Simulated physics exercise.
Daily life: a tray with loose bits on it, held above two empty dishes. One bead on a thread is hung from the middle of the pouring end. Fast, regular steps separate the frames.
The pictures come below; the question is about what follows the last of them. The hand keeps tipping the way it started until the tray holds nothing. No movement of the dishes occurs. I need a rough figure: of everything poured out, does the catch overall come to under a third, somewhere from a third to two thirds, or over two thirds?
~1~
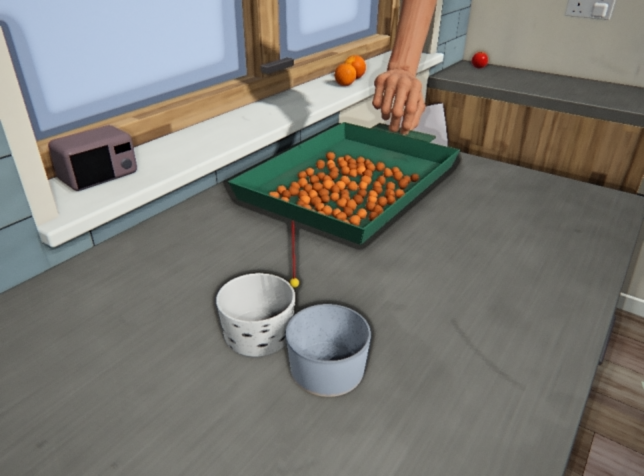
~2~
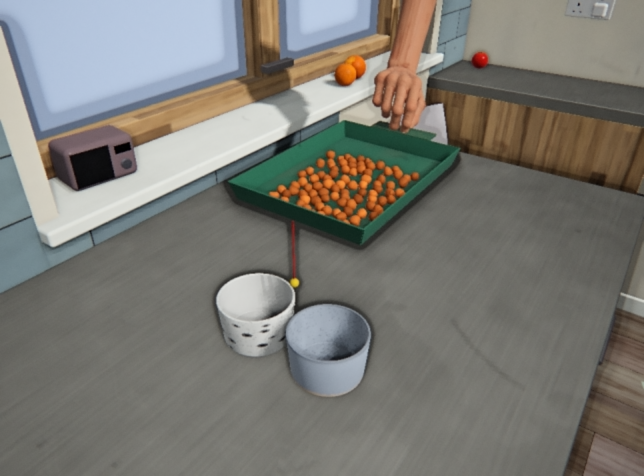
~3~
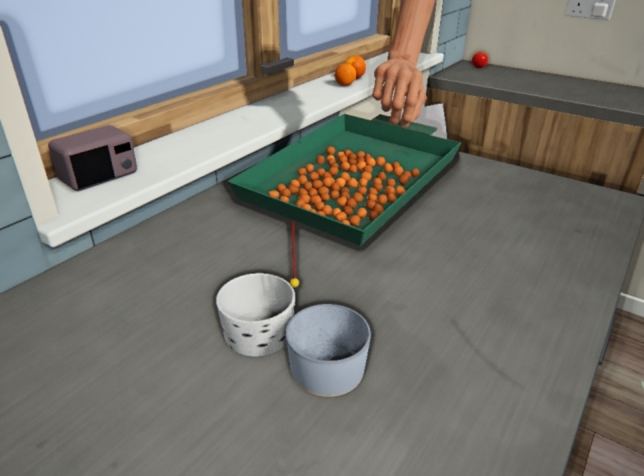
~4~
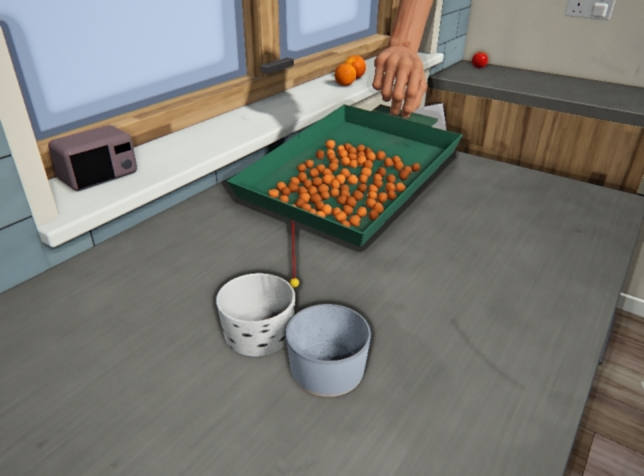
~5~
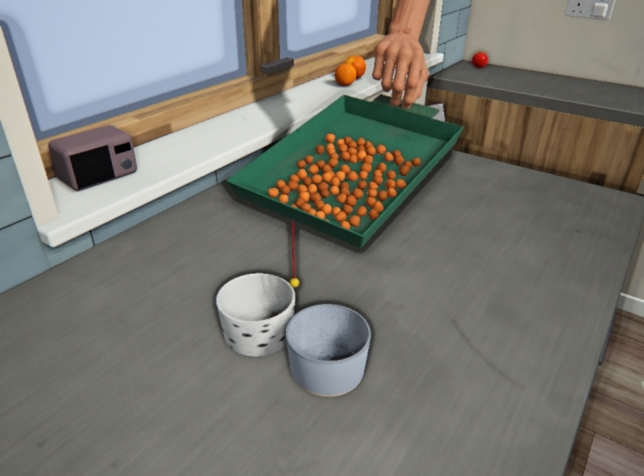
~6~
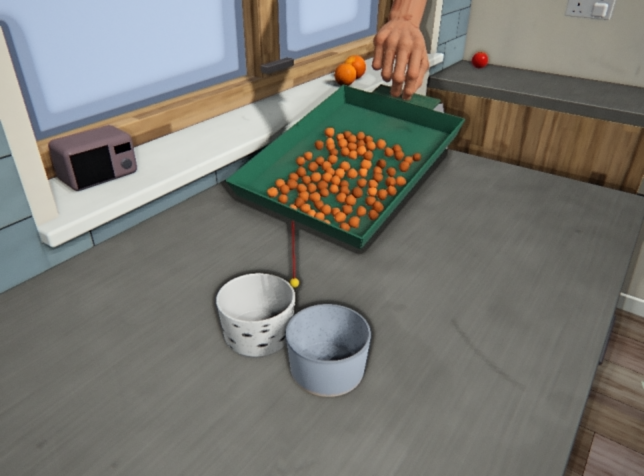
Most likely the dishes are going to collect a large share, above two thirds of the load.
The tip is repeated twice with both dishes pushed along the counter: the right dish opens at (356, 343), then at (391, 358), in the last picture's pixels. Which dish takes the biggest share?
On the first try it would be the one on the right, and on the second the one on the left.
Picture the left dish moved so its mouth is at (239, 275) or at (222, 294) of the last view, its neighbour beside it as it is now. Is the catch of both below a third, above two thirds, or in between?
In order of the places: Under a third, then one to two thirds.
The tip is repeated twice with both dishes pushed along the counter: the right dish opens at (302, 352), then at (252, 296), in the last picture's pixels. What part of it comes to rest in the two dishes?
First 60 per cent, second 0 per cent.
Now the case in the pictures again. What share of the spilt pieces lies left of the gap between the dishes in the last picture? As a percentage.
Left share: Some 80 per cent.
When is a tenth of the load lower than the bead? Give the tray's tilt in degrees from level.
Somewhere around 100 degrees.
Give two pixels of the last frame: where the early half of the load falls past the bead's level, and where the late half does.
First part (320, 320), rest (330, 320).
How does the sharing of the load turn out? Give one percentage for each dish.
So the left dish gets 0 % of the load, while the right one gets 70 %.
Just after the last frame, tray tipped steeply; every one on the tray.
A moment on, tray tipped right over; roughly half on the tray; about a tenth in the right dish; roughly a third in the air.
Further on, tray tipped past a quarter turn; the larger part in the right dish; about a tenth in the left dish; roughly a quarter outside both.
When it is over, tray tipped past a quarter turn; the larger part in the right dish; about a tenth in the left dish; roughly a quarter outside both.
